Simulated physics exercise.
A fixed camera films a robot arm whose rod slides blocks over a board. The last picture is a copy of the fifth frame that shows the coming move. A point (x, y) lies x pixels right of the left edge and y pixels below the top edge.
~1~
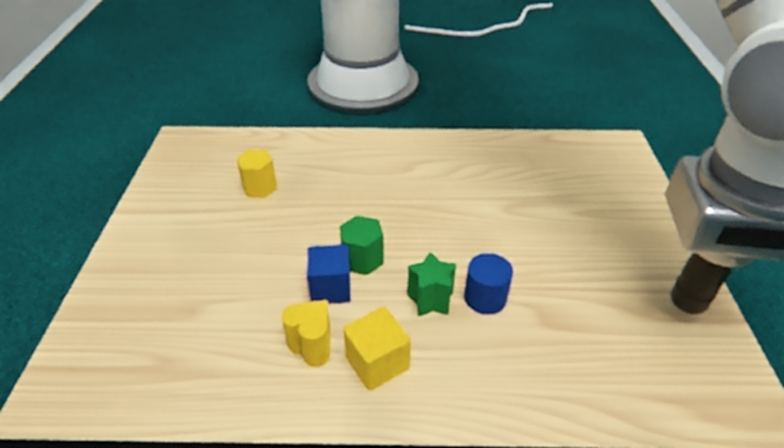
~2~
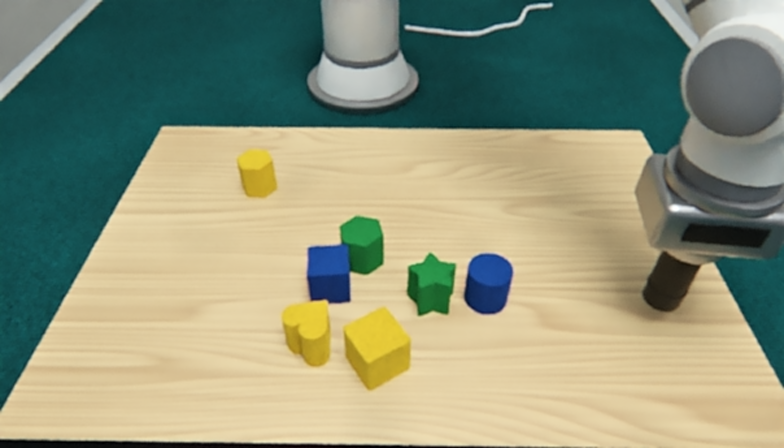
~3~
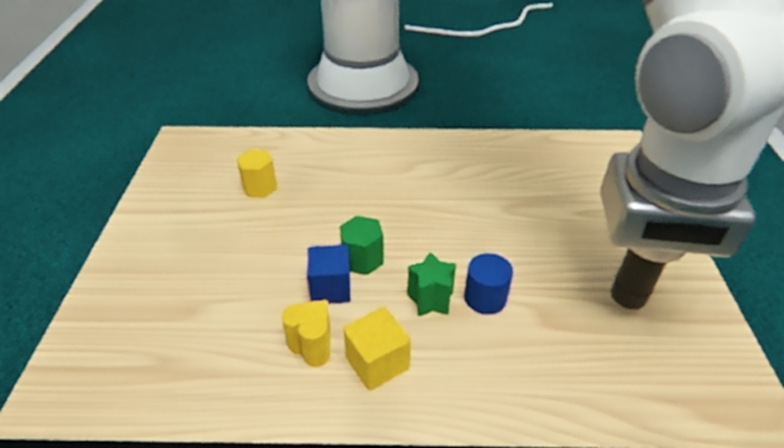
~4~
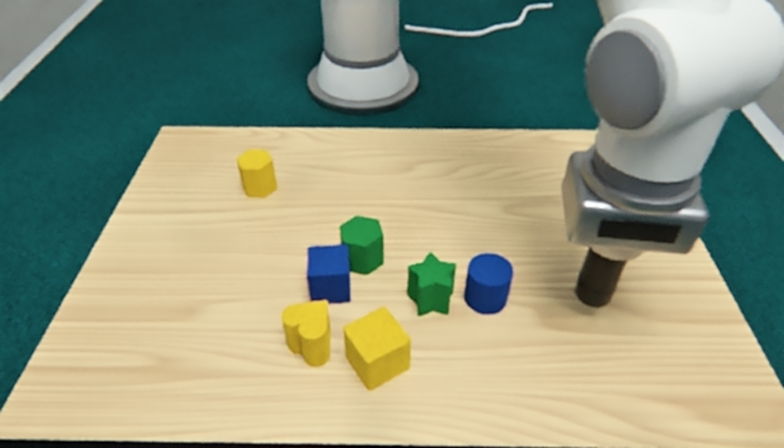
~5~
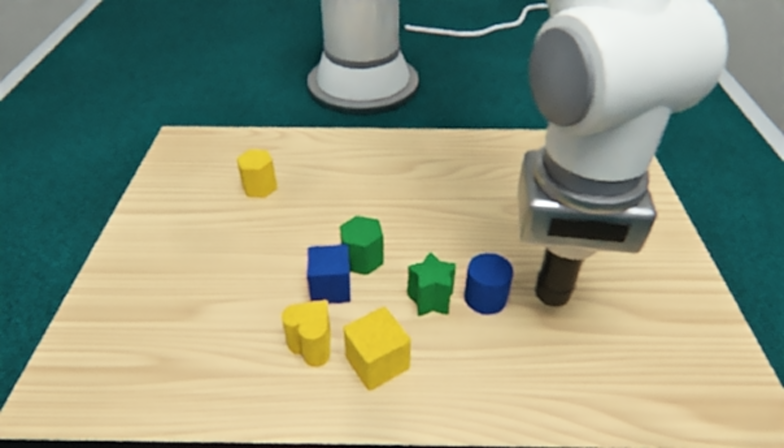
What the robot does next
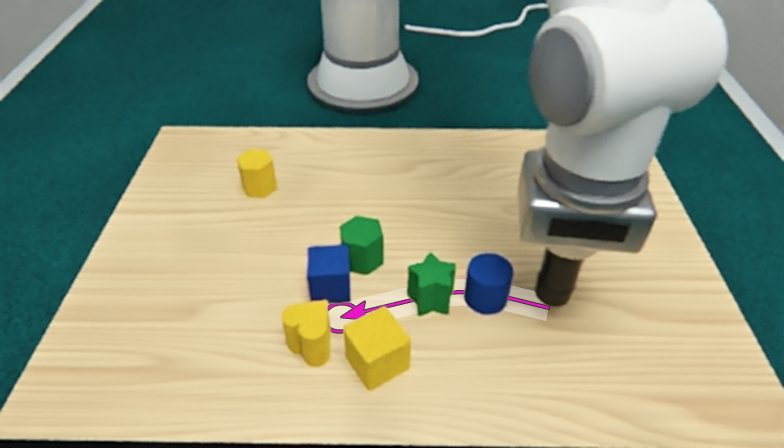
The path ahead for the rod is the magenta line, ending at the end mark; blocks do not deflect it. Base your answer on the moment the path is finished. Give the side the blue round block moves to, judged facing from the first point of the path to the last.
The answer is right.
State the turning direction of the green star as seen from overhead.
It ends up turned anticlockwise.
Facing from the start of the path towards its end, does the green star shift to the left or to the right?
Facing from start to end, it shifts left.
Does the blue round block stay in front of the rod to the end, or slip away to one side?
The rod will have lost it.
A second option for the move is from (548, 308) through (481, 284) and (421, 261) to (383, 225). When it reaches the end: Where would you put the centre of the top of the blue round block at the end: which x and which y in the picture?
For the centre of its top, I'd go with (394, 249).
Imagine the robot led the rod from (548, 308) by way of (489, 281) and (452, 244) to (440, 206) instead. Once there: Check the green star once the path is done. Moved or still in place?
It moves.
Drawn move, from (548, 308) by way of (478, 293) and (410, 301) to (341, 317).
The first path, step by step. One third of the way, rod at (478, 279); green star at (404, 271), turned 40° anticlockwise; blue round block at (440, 258).
Two thirds of the way, rod at (410, 287); blue square block at (324, 260), turned 15° clockwise; green star at (367, 278), turned 85° anticlockwise; blue round block at (383, 250).
At the end, rod at (340, 304); yellow heart-shaped block at (284, 330), turned 45° anticlockwise; blue square block at (293, 257), turned 65° clockwise; green star at (301, 292), turned 95° anticlockwise; blue round block at (364, 251).
